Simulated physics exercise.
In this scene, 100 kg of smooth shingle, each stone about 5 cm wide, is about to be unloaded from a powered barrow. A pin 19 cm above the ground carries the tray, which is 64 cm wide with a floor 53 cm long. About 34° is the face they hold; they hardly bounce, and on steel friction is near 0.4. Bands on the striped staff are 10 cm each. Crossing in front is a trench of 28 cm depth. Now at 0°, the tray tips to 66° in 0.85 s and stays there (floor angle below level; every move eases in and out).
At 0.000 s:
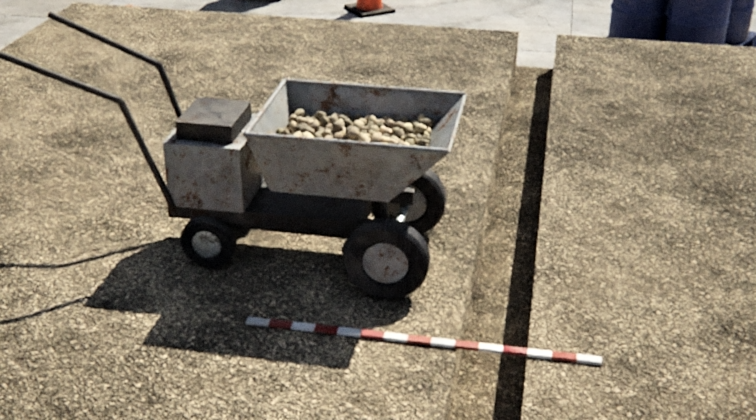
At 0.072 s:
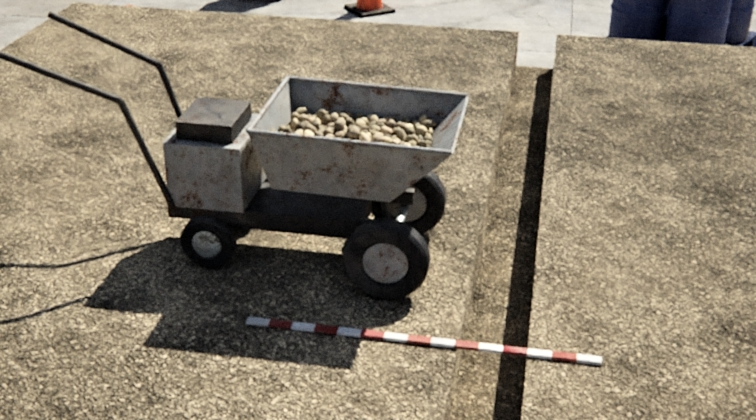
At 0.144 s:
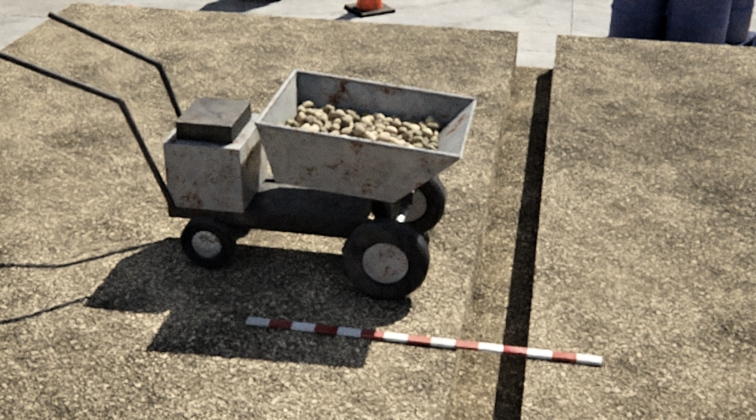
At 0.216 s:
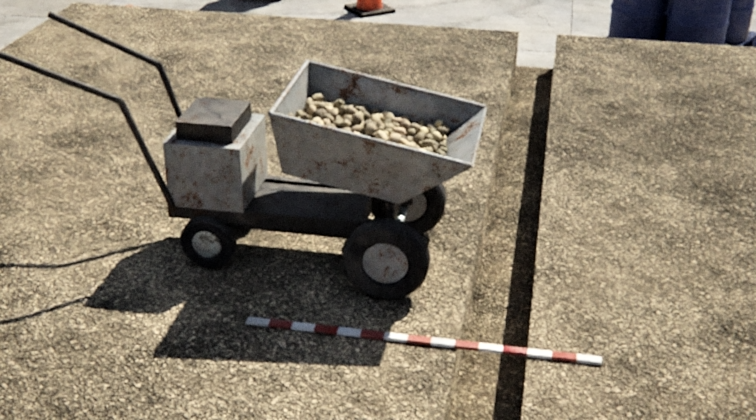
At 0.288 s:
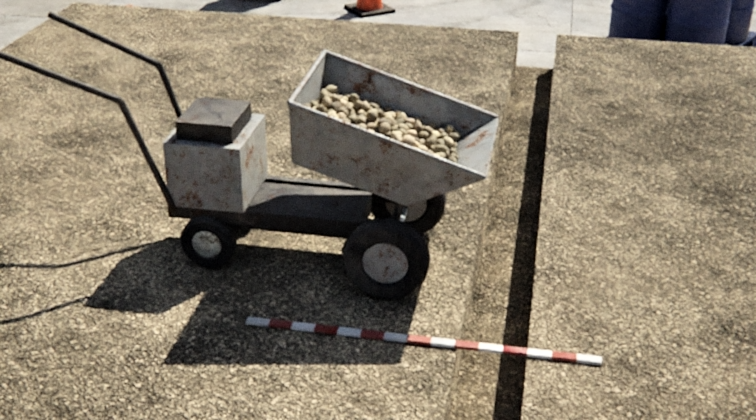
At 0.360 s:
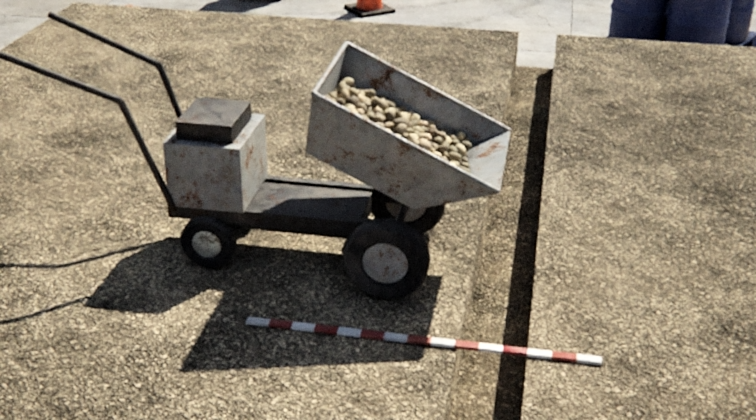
A grey, rust-marked powered barrow with black wheels and long handles at the left stands on sunlit, gravelly ground, seen from above and to one side by a still camera. Its tray holds pale tan stones, with a red-and-white staff lying in front, a narrow dark trench to the right, and an orange cone and dark blue barrels behind. The tray starts level, then tilts steadily steeper, its left end rising as it shifts rightward with the stones inside, while its shadow shifts.
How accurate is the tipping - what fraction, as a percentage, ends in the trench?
Close to 14 in every hundred.
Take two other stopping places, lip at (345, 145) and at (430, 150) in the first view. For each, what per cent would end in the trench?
First place roughly 90%, second roughly 25%.
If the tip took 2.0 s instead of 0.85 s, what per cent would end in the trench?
About 20 percent, I'd say.
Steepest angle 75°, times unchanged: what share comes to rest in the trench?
In that case some 10 per cent.
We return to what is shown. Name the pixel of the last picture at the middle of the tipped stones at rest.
(594, 279).
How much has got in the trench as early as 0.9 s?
0 per cent or so by then.
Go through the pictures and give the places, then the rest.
The tray is at 0°, its lip at (449, 151); the top of the load is at (371, 127), in the first frame.
Lip at (452, 153), floor tilted 1°, highest stones at (337, 124); the stones move at 0.3 m/s on average, in the second frame.
Lip at (460, 158), floor tilted 5°, highest stones at (321, 117); the stones move at 0.5 m/s on average, in the third frame.
The tray is at 11°, its lip at (472, 166); the top of the load is at (327, 110); the stones move at 0.7 m/s on average, in the fourth frame.
The tray is at 18°, its lip at (486, 178); the top of the load is at (331, 102); the stones move at 0.9 m/s on average, in the fifth frame.
Lip at (499, 192), floor tilted 25°, highest stones at (344, 93); the stones move at 1.0 m/s on average, in the sixth frame.
After 0.6 s the floor is at 56°; 100 % in the tray; the foremost stones are at (511, 224).
After 0.9 s the floor is at 66°; 73 % in the tray, 27 % past the trench; the foremost stones are at (601, 281).
After 1.3 s the floor is at 66°; 22 % in the tray, 78 % past the trench; the foremost stones are at (731, 280).
After 3.2 s the floor is at 66°; 0 % in the tray, 14 % in the trench, 86 % past the trench; the foremost stones are past the picture's edge.
